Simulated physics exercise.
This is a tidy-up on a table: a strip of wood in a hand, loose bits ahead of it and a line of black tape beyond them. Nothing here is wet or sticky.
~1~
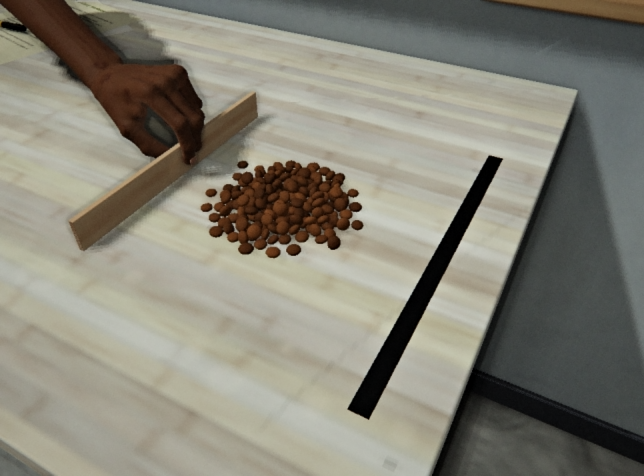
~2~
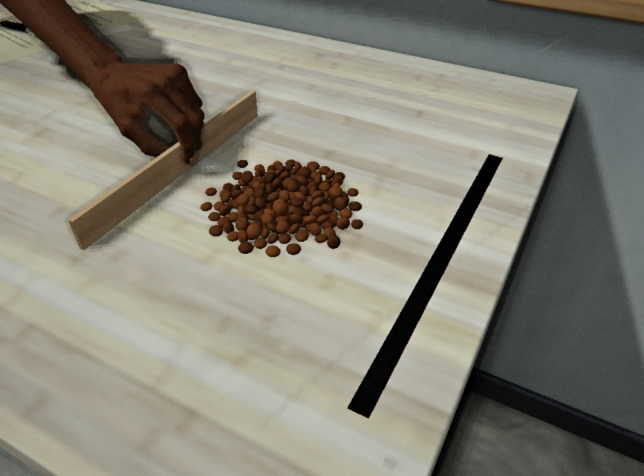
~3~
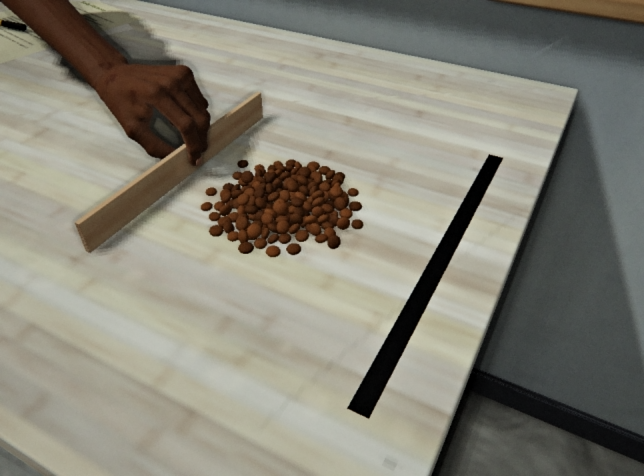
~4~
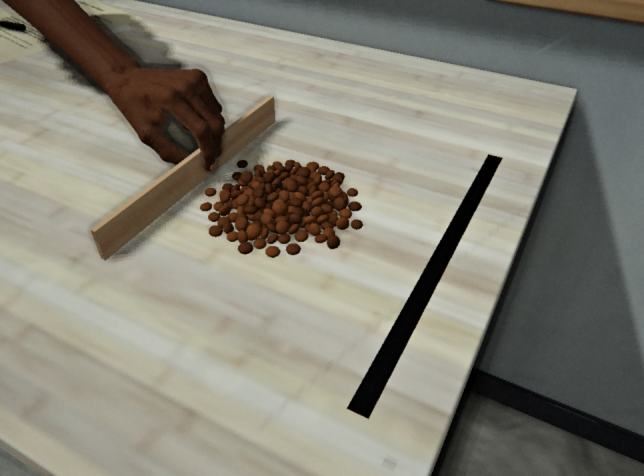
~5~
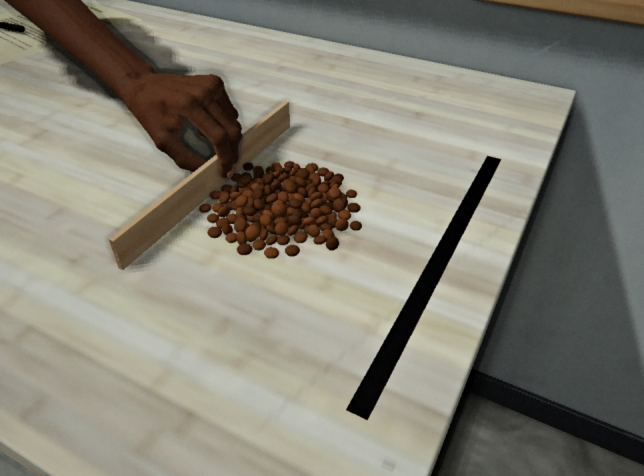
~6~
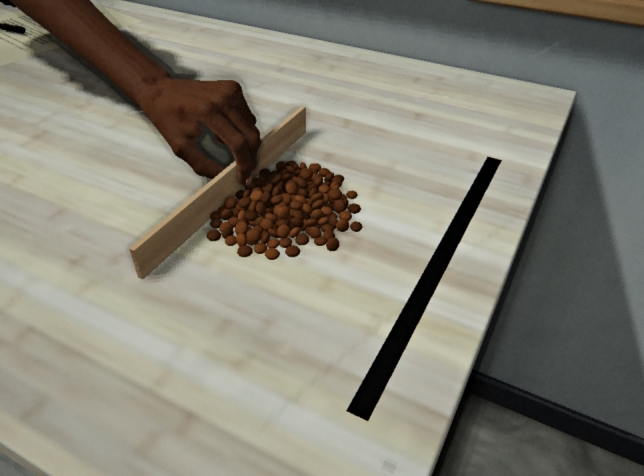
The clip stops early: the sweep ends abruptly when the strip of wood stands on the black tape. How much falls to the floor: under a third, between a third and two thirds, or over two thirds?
It pushes between a third and two thirds off the end.
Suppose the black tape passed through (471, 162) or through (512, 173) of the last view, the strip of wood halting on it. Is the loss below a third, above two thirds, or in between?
The first try: Below one third. The second: Beyond two thirds.
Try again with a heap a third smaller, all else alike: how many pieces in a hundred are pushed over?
Roughly 40 in a hundred.
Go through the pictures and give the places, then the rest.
The first frame shows strip of wood (93, 223), at rest; black tape (492, 165), about a palm's width from the edge; edge at (505, 282); the heap (286, 207), bits of dog kibble.
The second frame shows strip of wood (92, 222), at rest.
The third frame shows strip of wood (99, 224); the heap (286, 206).
The fourth frame shows strip of wood (114, 231).
The fifth frame shows strip of wood (132, 240); the heap (285, 207).
The sixth frame shows strip of wood (152, 249); black tape (490, 167); edge at (504, 283); the heap (287, 209), roughly a quarter pushed along.
Just after the last frame, strip of wood still moving, near (339, 198); heap all on the table, its front near (441, 253).
A moment on, strip of wood stopped at the black tape; heap roughly a third over the edge.
Further on, strip of wood stopped at the black tape; heap roughly half over the edge.
When it is over, strip of wood stopped at the black tape; heap roughly half over the edge.
